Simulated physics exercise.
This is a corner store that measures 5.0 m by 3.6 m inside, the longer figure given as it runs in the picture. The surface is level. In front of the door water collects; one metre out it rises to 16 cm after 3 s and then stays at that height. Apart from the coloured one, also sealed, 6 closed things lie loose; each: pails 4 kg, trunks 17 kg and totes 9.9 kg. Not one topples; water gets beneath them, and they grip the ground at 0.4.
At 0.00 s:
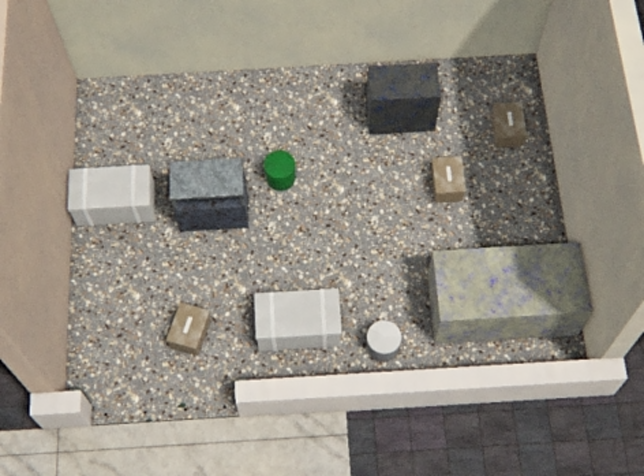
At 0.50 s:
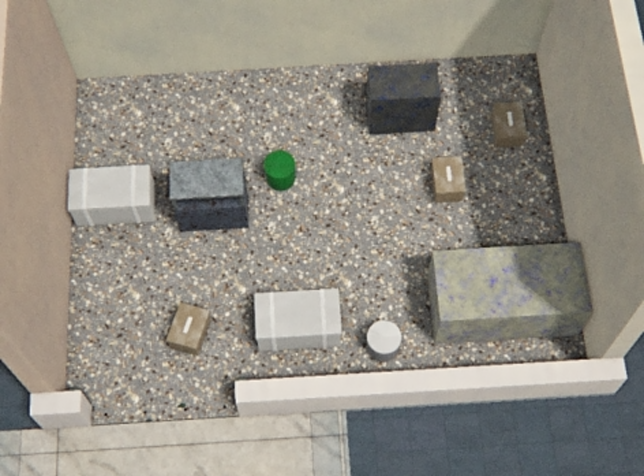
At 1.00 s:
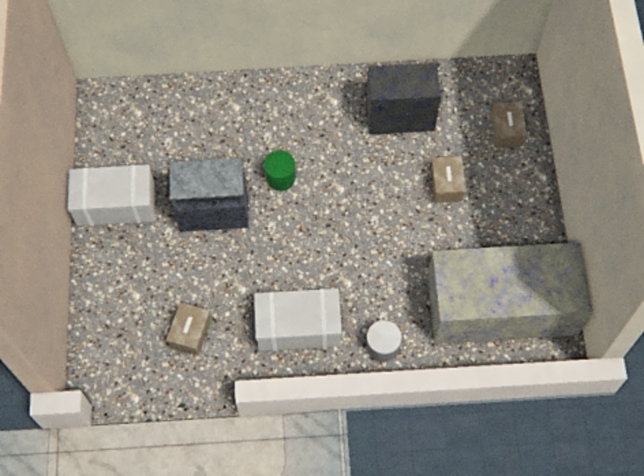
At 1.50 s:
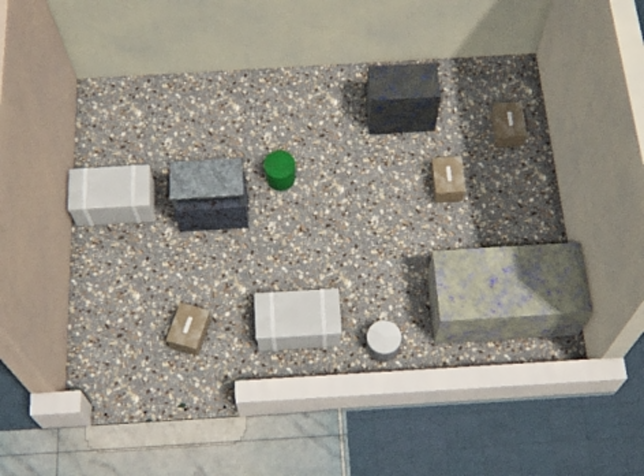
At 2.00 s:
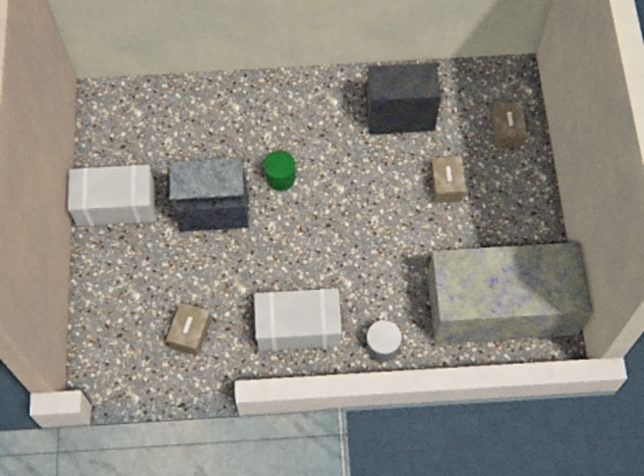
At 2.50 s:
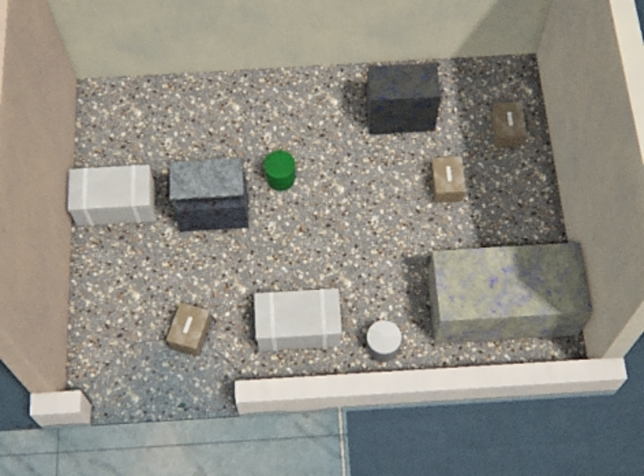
In this clip, bluish water spreads over the dark paving outside a walled room, then across the pale slabs, and finally creeps through the doorway at lower left, while the green pail, boxes and blocks inside stay still.
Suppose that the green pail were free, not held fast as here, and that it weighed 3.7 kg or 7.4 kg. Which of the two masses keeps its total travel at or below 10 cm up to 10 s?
Just the heavier choice passes.
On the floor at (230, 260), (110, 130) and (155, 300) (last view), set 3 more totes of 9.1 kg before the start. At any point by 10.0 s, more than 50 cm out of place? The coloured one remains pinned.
Above the mark, above the mark, above the mark.
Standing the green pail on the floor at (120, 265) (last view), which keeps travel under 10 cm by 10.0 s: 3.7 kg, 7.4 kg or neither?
It turns out that no load succeeds.
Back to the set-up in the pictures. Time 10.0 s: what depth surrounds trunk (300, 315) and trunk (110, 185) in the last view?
First roughly 2 cm, second roughly 7 cm.
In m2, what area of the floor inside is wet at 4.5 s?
5.0 m2.
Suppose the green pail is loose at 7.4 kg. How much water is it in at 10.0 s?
Depth: Approx. 6 cm.
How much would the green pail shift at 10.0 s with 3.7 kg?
Displacement near 80 cm.
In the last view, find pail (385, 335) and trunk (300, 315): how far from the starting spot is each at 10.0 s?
In that order: 0 cm, 0 cm.
After 3.5 s the green pail would be 0 cm from its start with 3.7 kg and 0 cm from its start with 7.4 kg; 0 cm of water round it then.
After 4.5 s the green pail would be 0 cm from its start with 3.7 kg and 0 cm from its start with 7.4 kg; 0 cm of water round it then.
After 7.0 s the green pail would be 16 cm from its start with 3.7 kg and 0 cm from its start with 7.4 kg; 2 cm of water round it then.
After 10.0 s the green pail would be 84 cm from its start with 3.7 kg and 0 cm from its start with 7.4 kg; 6 cm of water round it then.
